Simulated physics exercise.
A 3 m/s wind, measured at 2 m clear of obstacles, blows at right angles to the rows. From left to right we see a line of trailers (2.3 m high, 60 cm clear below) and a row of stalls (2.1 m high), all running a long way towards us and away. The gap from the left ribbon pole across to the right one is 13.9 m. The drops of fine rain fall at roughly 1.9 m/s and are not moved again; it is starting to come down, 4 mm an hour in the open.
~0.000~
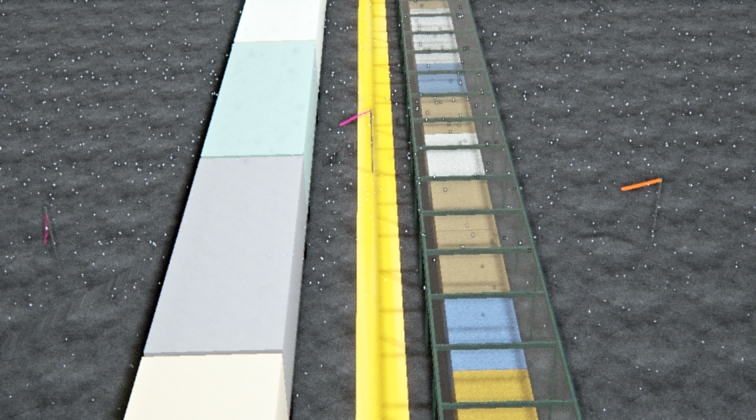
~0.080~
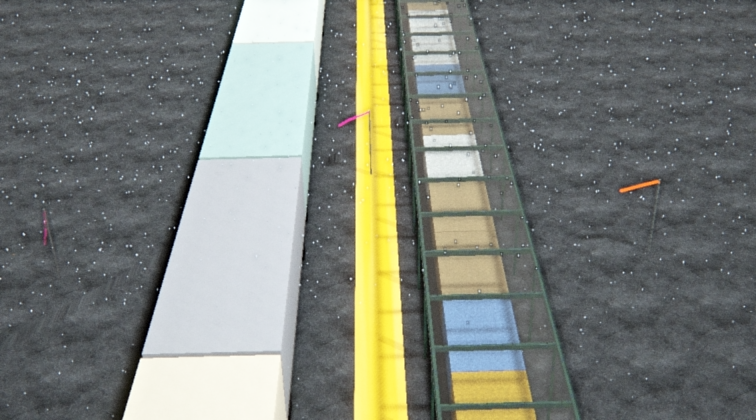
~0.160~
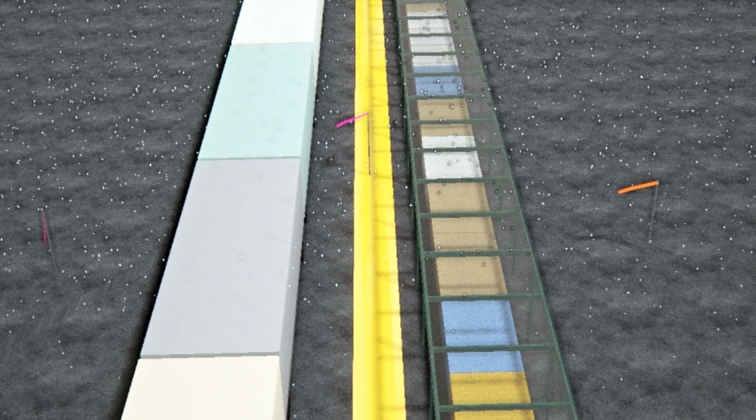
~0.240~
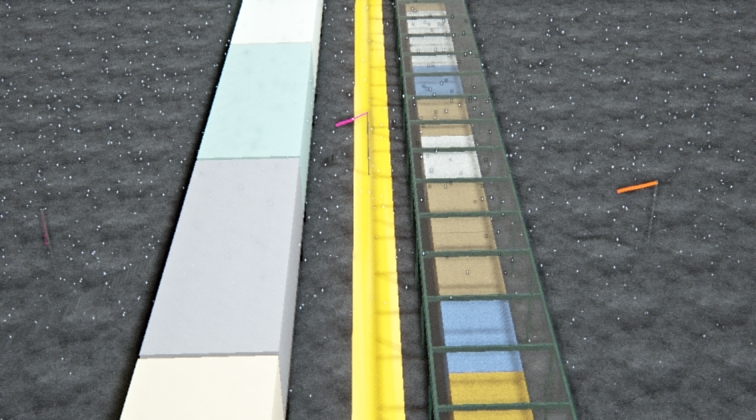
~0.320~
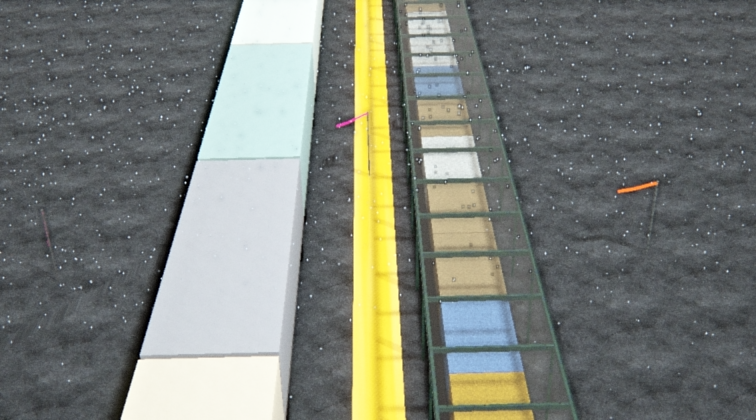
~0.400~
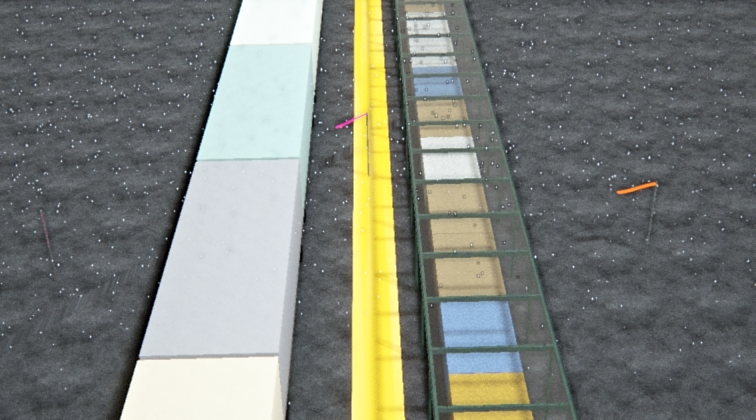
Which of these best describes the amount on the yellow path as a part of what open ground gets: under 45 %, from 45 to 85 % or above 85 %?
The best fit is not even 45 %.
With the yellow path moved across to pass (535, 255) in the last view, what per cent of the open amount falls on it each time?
It would get around 100 percent.
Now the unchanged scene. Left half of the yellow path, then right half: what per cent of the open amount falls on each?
I'd say around 5 % for the left half and around 0 % for the right.
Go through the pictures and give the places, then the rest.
The first picture shows the left ribbon ends at (46, 244), hanging almost straight.
The second picture shows the right ribbon ends at (620, 191), leaning 75 degrees to the left and the yellow one passes (377, 255).
The third picture shows the inner ribbon ends at (337, 126), leaning 70 degrees to the left, above the rows the drops slant 65 degrees from upright, towards the left and the top of the line of trailers crosses (252, 144).
The fourth picture shows the yellow one passes (373, 202).
The fifth picture shows the right ribbon ends at (618, 191), leaning 75 degrees to the left and above the rows the drops slant 65 degrees from upright, towards the left.
The sixth picture shows the inner ribbon ends at (336, 127), leaning 65 degrees to the left and the top of the line of trailers crosses (251, 145).
After 10 minutes open ground has 0.7 mm and the yellow path 0.0 mm.
After 30 minutes open ground has 2.0 mm and the yellow path 0.1 mm.
After 60 minutes open ground has 4.0 mm and the yellow path 0.1 mm, so the yellow path has 3 % of the open amount; the left half of it has 7 %, the right half 0 %.
